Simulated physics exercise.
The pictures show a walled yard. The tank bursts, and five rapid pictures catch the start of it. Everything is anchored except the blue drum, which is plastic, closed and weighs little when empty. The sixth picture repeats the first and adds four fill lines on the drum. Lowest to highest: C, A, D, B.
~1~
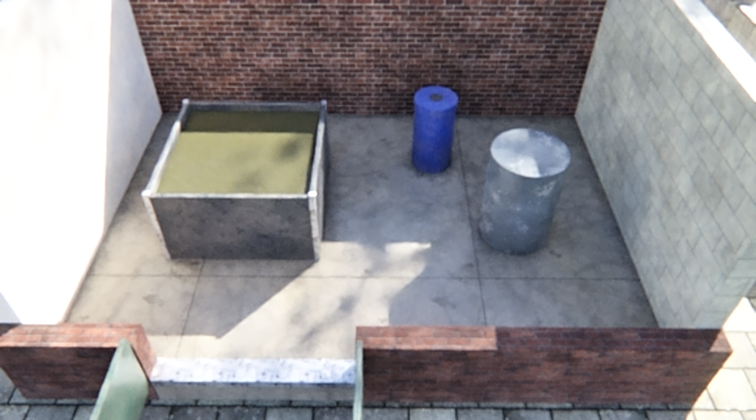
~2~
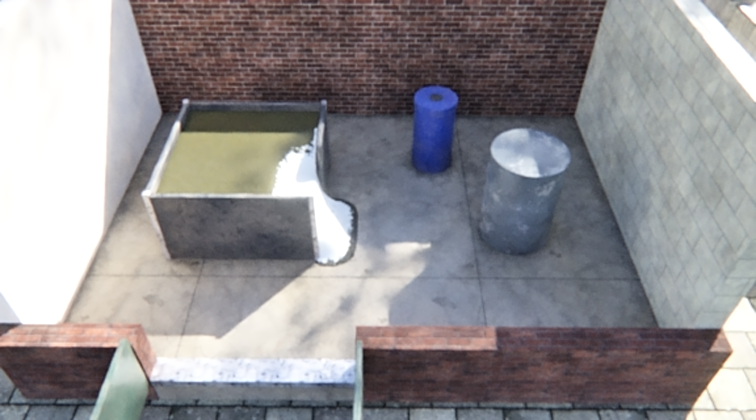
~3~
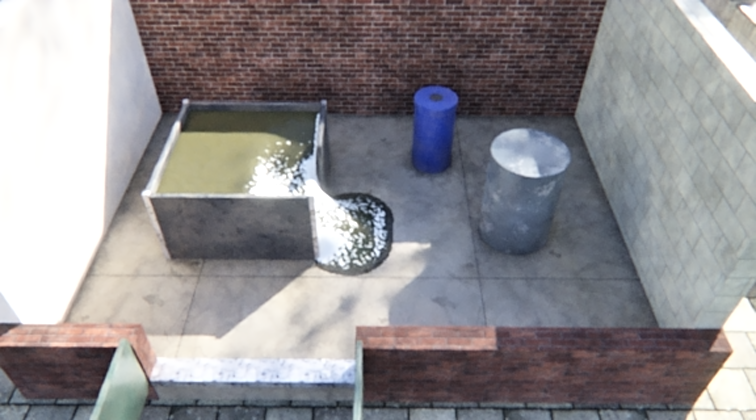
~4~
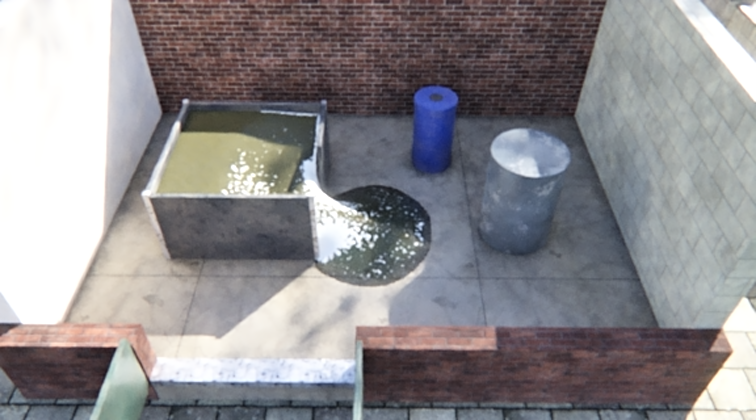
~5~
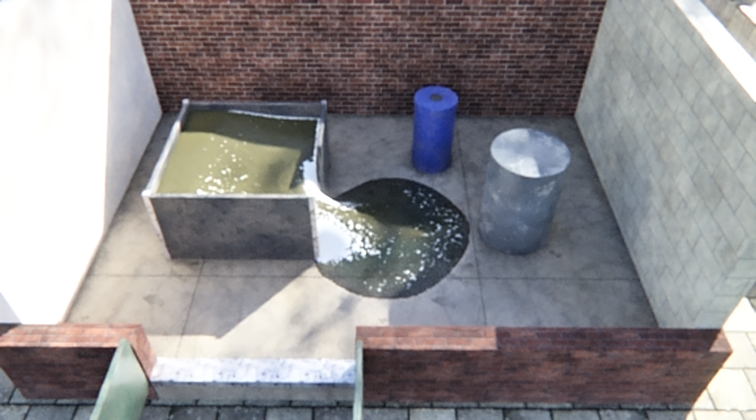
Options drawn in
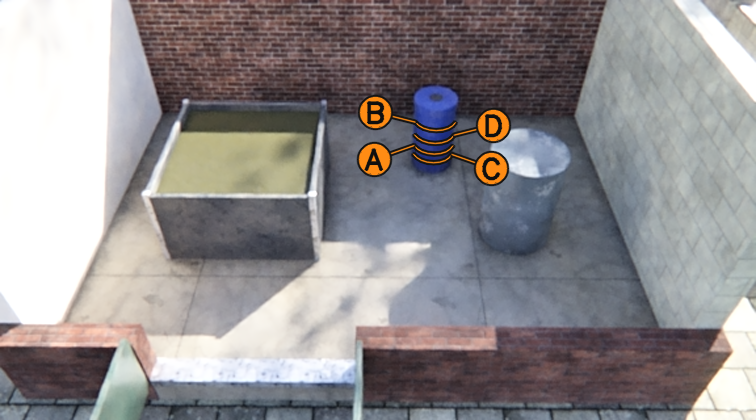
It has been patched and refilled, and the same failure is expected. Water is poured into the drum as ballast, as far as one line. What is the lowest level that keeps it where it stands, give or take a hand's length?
Use mark C.
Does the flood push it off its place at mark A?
No, that is safe.
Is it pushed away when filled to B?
No, that is safe.
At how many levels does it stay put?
All of them.
On the marked copy, A at (434, 154); B at (436, 130); C at (433, 162); D at (435, 143); from the bottom up C, A, D, B.
With A, it does not move.
With B, it does not move.
With C, it does not move.
With D, it does not move.
